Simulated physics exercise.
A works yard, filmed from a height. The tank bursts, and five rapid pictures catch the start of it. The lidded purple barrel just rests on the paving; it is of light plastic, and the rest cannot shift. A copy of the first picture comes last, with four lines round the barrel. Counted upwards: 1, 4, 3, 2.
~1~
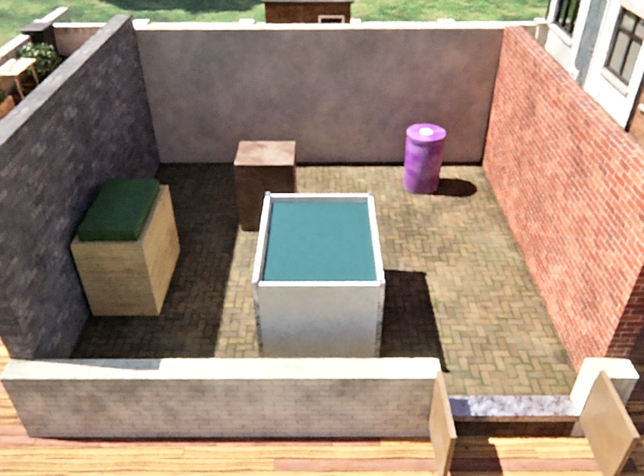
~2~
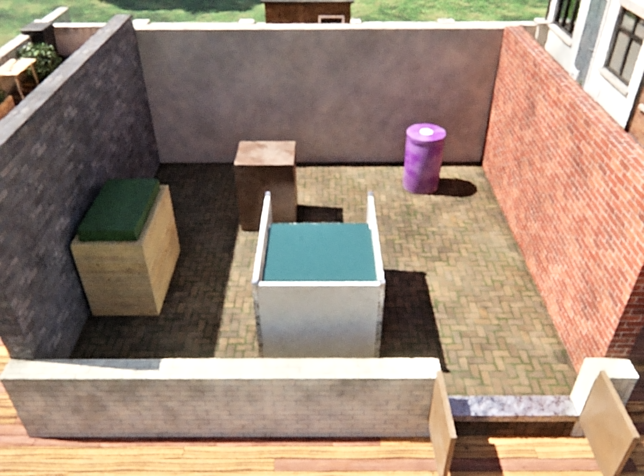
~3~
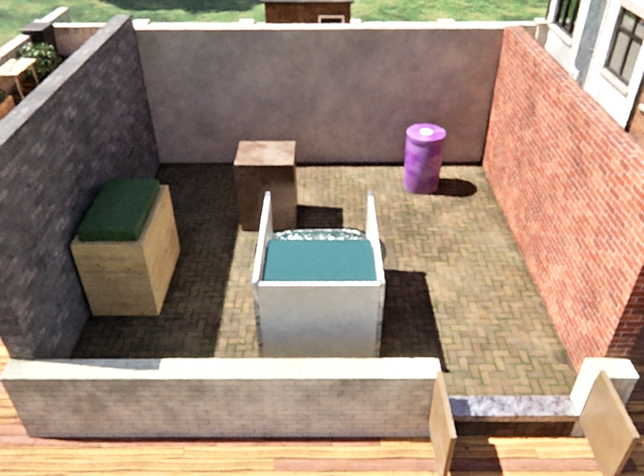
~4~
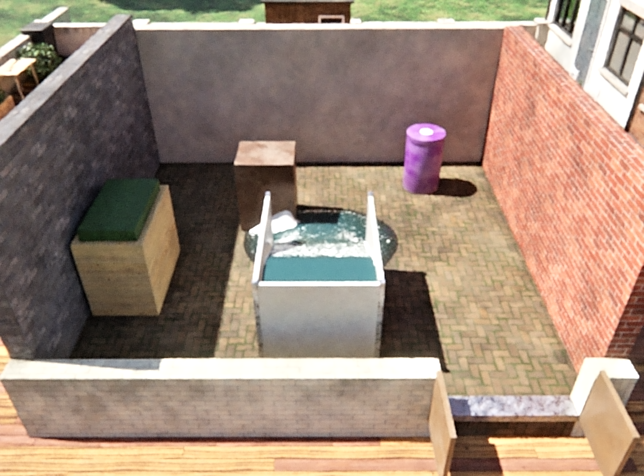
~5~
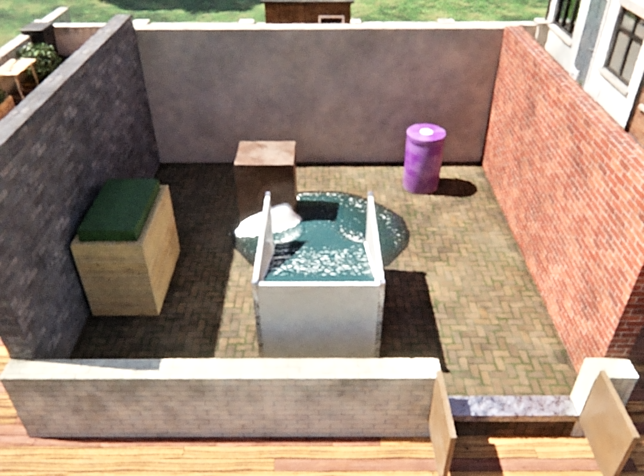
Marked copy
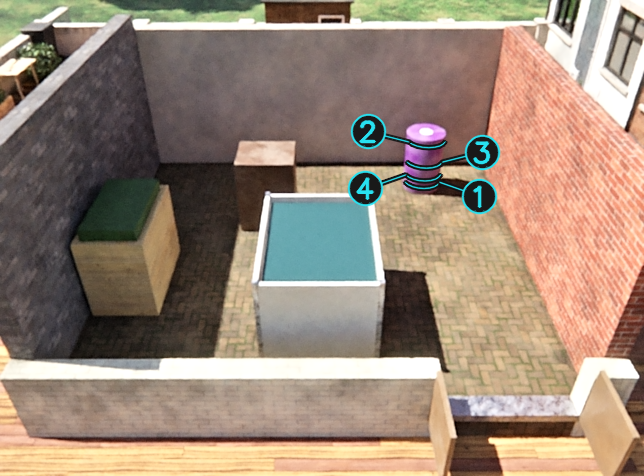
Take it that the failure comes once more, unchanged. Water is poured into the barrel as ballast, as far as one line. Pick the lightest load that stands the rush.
Go for 3.
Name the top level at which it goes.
That would be 4.
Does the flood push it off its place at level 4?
Yes, that goes wrong.
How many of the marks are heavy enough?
Two.
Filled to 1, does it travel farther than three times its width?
Yes, clearly.
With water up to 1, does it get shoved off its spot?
Yes, that goes wrong.
On the marked copy, 1 at (424, 188); 2 at (428, 147); 3 at (426, 168); 4 at (424, 181); from the bottom up 1, 4, 3, 2.
Choosing 1, it is pushed about 5 times its own width away.
Choosing 2, it does not move.
Choosing 3, it does not move.
Choosing 4, it is pushed about half its own width away.
